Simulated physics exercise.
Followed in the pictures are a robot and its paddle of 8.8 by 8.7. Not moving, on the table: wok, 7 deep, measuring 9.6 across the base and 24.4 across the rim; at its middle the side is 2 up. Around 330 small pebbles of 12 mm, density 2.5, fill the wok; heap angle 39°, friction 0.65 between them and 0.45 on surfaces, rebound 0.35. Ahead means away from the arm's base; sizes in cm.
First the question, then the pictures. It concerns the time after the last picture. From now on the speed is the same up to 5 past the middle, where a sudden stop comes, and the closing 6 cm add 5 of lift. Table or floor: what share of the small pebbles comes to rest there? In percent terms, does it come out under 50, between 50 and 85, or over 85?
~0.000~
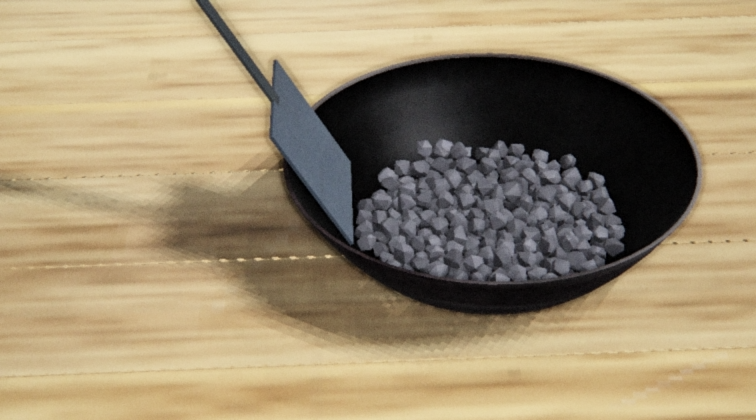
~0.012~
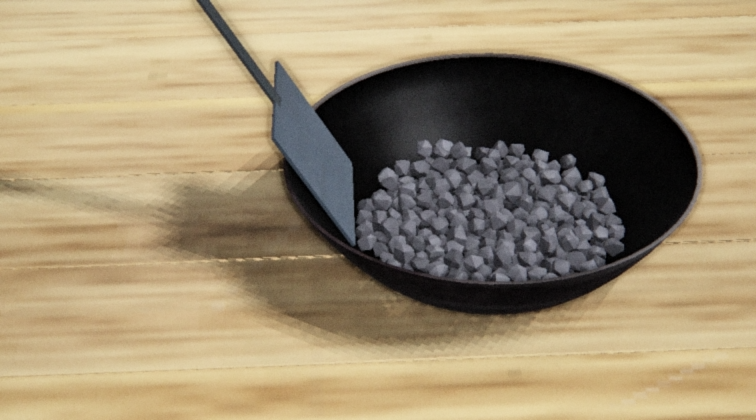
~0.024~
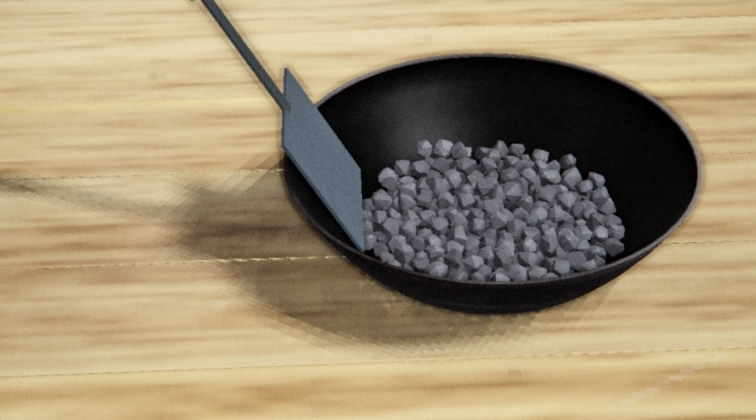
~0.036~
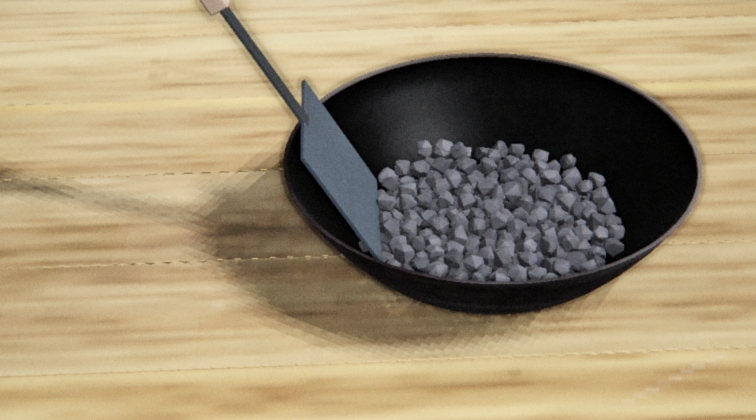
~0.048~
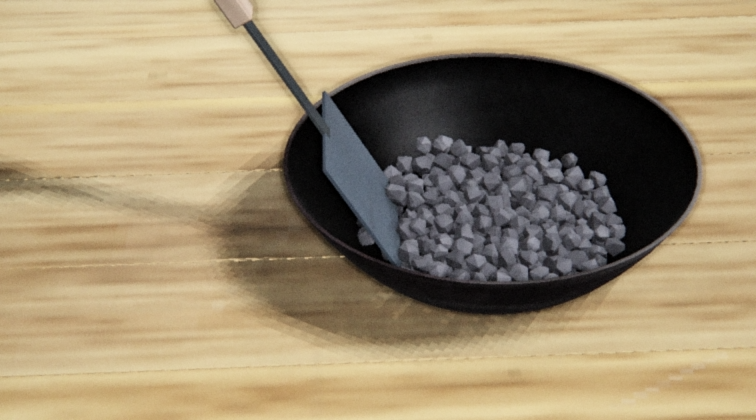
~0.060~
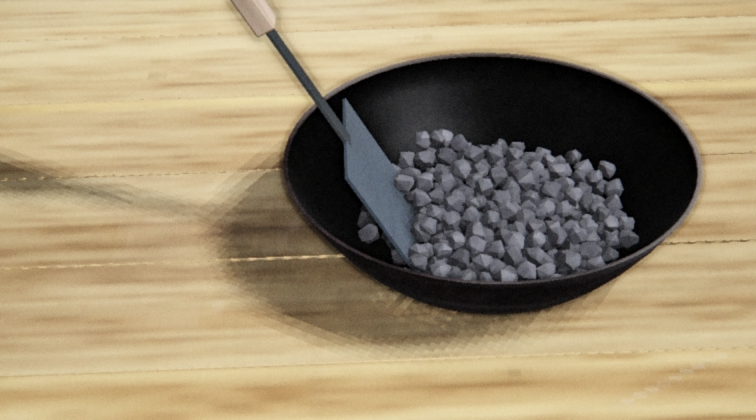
It comes out under 50 %.
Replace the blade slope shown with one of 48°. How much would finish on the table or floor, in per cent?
It would come to roughly 15 percent.
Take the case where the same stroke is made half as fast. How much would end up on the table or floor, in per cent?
Around 0 per cent would finish on the table or floor.
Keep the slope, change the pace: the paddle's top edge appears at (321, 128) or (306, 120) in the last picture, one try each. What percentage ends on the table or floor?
Close to 5 per cent in the first try and close to 0 per cent in the second.
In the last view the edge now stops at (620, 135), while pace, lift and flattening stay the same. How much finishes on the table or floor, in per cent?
Around 35 percent.
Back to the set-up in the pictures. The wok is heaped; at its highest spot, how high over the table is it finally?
Roughly 7.5 centimetres.
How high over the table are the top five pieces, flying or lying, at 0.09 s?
About 6 cm.
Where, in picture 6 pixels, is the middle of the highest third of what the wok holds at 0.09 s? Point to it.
At about (538, 195).
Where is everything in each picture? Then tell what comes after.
The first picture shows the paddle top edge at (273, 96), sloping 61°; upper third of the load around (490, 211), from x 365 to 615, top at y 150; 330 in the wok.
The second picture shows the paddle top edge at (275, 98), sloping 61°; upper third of the load around (490, 211), from x 365 to 615, top at y 150.
The third picture shows the paddle top edge at (284, 105), sloping 61°; upper third of the load around (490, 211), from x 365 to 615, top at y 150.
The fourth picture shows the paddle top edge at (303, 117), sloping 61°; upper third of the load around (490, 211), from x 365 to 615, top at y 150.
The fifth picture shows the paddle top edge at (324, 129), sloping 61°; upper third of the load around (493, 212), from x 365 to 615, top at y 145.
The sixth picture shows the paddle top edge at (345, 136), sloping 61°; upper third of the load around (504, 209), from x 365 to 625, top at y 140; 330 in the wok.
After 0.09 s, sloping 61°, highest piece 7 above the table; 330 in the wok.
After 0.12 s, sloping 61°, highest piece 8 above the table; 330 in the wok.
After 0.33 s, sloping 61°, highest piece 13 above the table; 264 in the wok, 20 on the table or floor, 46 on the blade or in flight.
After 1.38 s, sloping 61°, highest piece 7 above the table; 264 in the wok, 66 on the table or floor.
In the end, 264 in the wok, 66 on the table or floor. That is 20 % on the table or floor.
